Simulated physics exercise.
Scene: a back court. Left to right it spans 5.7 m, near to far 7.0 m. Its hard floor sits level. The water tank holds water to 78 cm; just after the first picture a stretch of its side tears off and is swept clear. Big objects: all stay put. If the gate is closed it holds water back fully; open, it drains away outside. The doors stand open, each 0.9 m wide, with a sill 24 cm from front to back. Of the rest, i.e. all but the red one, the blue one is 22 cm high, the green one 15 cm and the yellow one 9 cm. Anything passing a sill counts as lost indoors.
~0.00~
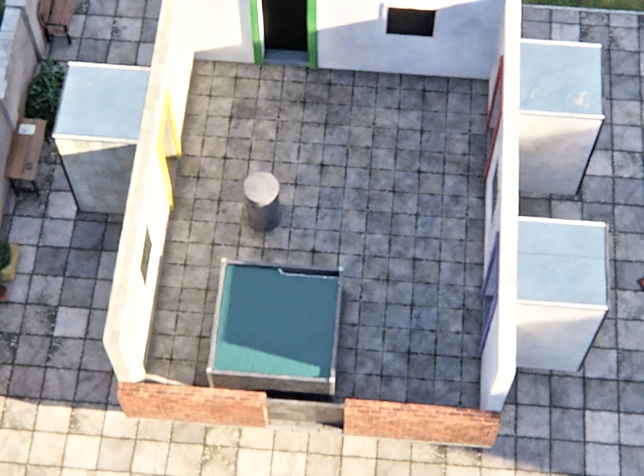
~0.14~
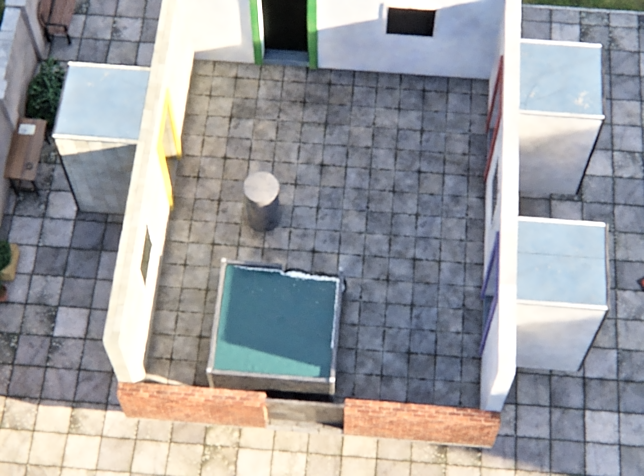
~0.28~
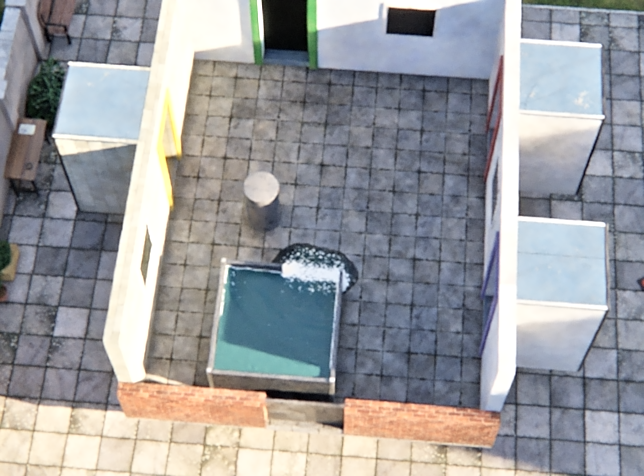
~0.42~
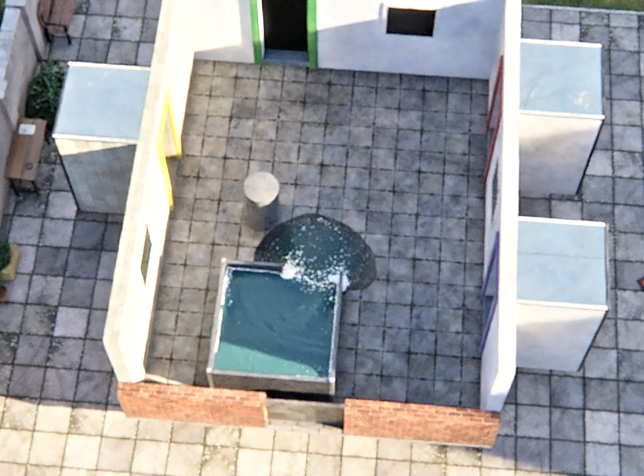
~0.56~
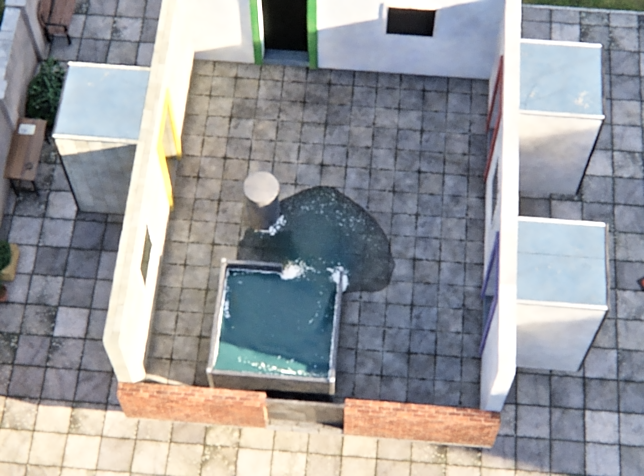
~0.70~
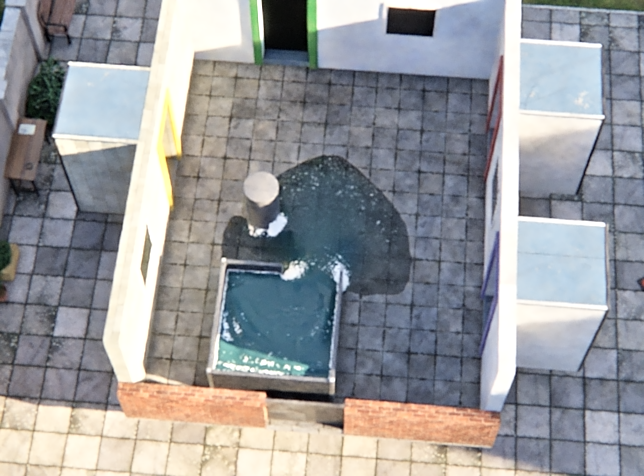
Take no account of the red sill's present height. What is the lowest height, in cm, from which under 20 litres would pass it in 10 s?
12 cm.
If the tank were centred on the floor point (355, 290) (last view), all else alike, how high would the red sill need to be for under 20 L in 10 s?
Roughly 17 centimetres.
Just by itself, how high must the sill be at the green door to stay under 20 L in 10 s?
The green door needs around 17 cm.
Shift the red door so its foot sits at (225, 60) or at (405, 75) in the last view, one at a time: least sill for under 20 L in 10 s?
Minimums: Roughly 13.0 cm and 17 cm.
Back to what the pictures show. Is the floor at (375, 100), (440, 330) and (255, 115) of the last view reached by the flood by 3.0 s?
In the order asked: Soaked, untouched, soaked.
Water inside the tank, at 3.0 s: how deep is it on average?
34 cm, roughly.
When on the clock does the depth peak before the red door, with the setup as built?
Approximately 4.0 s.
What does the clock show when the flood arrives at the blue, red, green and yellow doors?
Blue 4.0 seconds, red 1.8 seconds, green 1.5 seconds, yellow 1.6 seconds.
After 1.4 s water covers 40 % of the floor, deepest (44 cm) near (313, 286); it has not reached the red door.
After 3.0 s water covers 60 % of the floor, deepest (32 cm) near (465, 92); 12 cm at the red door, 0 litres in over its 19 cm sill.
After 10.0 s water covers 100 % of the floor, deepest (16 cm) near (258, 409); 7 cm at the red door, 1 litre in over its 19 cm sill.
At the red door as built, the water arrived by 1.9 s and peaked near 19 cm at 4.0 s.
Run again over the same 10 s with other heights there, 33 litres in over 10.5 cm, 10 litres over 14 cm. The limit of 20 litres is kept from about 12 cm up.
